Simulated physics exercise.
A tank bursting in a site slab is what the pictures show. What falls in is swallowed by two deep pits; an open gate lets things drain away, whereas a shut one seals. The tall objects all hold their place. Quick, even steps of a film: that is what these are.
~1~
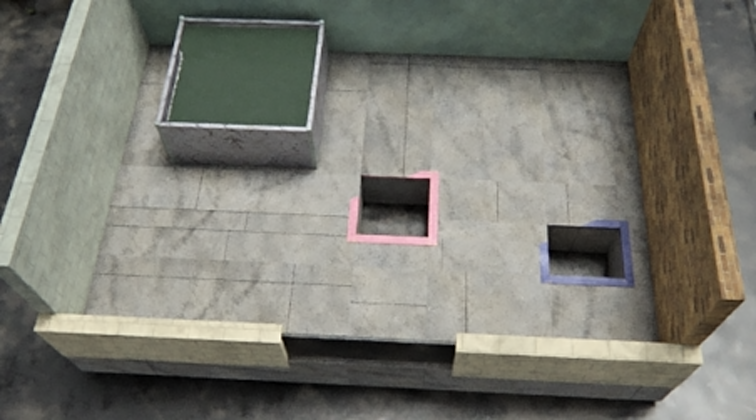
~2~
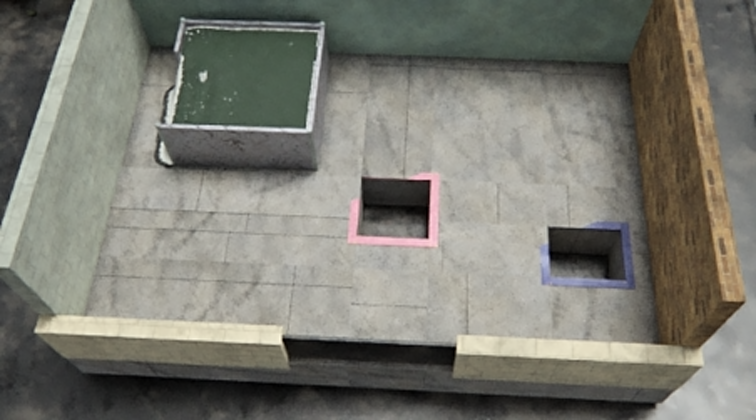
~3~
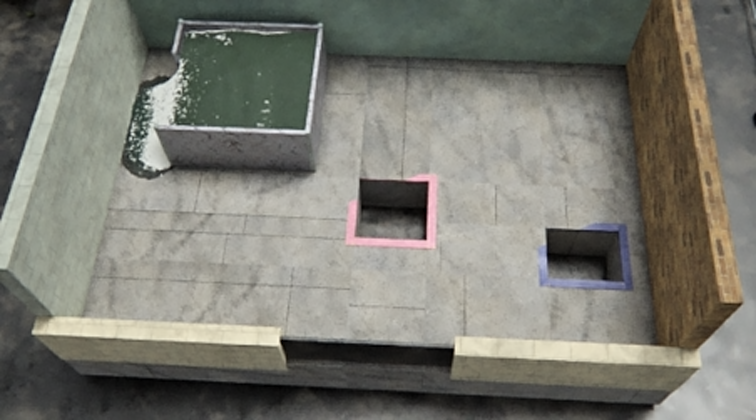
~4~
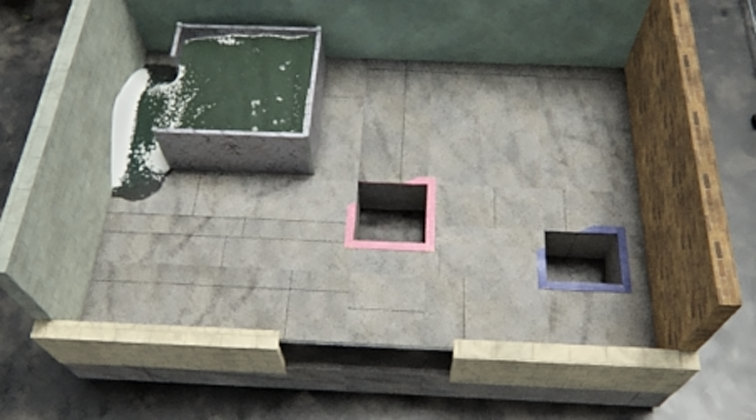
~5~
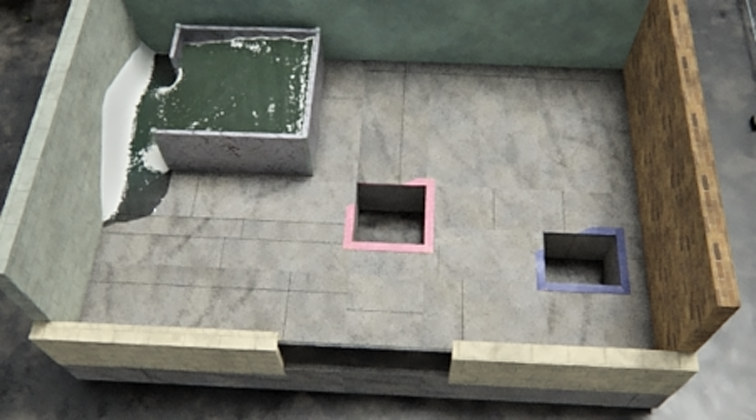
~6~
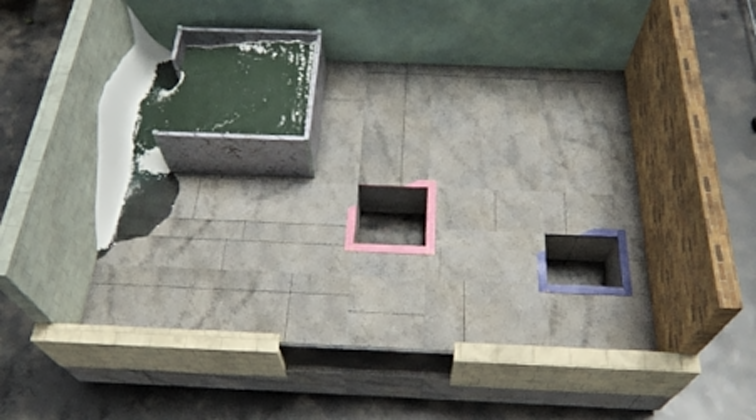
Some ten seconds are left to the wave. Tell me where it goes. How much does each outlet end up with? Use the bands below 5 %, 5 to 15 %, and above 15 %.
Once it settles, the gate ends up with below 5 %, the pink pit ends up with 5 to 15 %, the blue pit ends up with above 15 %.
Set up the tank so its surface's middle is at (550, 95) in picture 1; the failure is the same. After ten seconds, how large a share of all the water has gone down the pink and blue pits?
Per cent: Pink 35, blue 6.
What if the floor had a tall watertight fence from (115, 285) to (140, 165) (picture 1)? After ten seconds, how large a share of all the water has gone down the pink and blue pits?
The pink pit takes 6 per cent and the blue pit 25 per cent.
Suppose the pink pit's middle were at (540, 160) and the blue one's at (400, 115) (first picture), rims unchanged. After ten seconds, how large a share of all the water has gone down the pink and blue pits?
The pink pit takes 20 per cent, and the blue pit takes 6 per cent.
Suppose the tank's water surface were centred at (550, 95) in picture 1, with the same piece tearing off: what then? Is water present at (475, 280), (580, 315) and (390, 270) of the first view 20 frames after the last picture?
Going through the three spots, I'd say high and dry, high and dry, high and dry.
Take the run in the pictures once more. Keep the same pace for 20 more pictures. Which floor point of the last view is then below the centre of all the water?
(254, 174).
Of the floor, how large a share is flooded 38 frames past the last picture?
That works out to some 85 in a hundred.
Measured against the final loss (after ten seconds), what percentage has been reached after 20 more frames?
Approximately 0 in a hundred, I think.
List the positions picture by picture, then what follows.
Still water in the water tank at (244, 75), in the first frame.
Water pours out at (180, 111) and has run to a hidden place, in the second frame.
The front is at (139, 91), out from the gap at (179, 115), in the third frame.
Water pours out at (178, 119) and has run to (144, 68), in the fourth frame.
The front is at (105, 220), out from the gap at (177, 121), in the fifth frame.
The front is at (99, 251), out from the gap at (178, 123), in the sixth frame.
A moment on, water covers 20 % of the floor; the gate 0 %, the pink pit 0 %, the blue pit 0 %.
Next, water covers 35 % of the floor; the gate 0 %, the pink pit 0 %, the blue pit 0 %.
Then, water covers 75 % of the floor; the gate 0 %, the pink pit 0 %, the blue pit 0 %.
Later, water covers 85 % of the floor; the gate 0 %, the pink pit 4 %, the blue pit 9 %.
In the end, water covers 90 % of the floor; the gate 0 %, the pink pit 10 %, the blue pit 27 %.
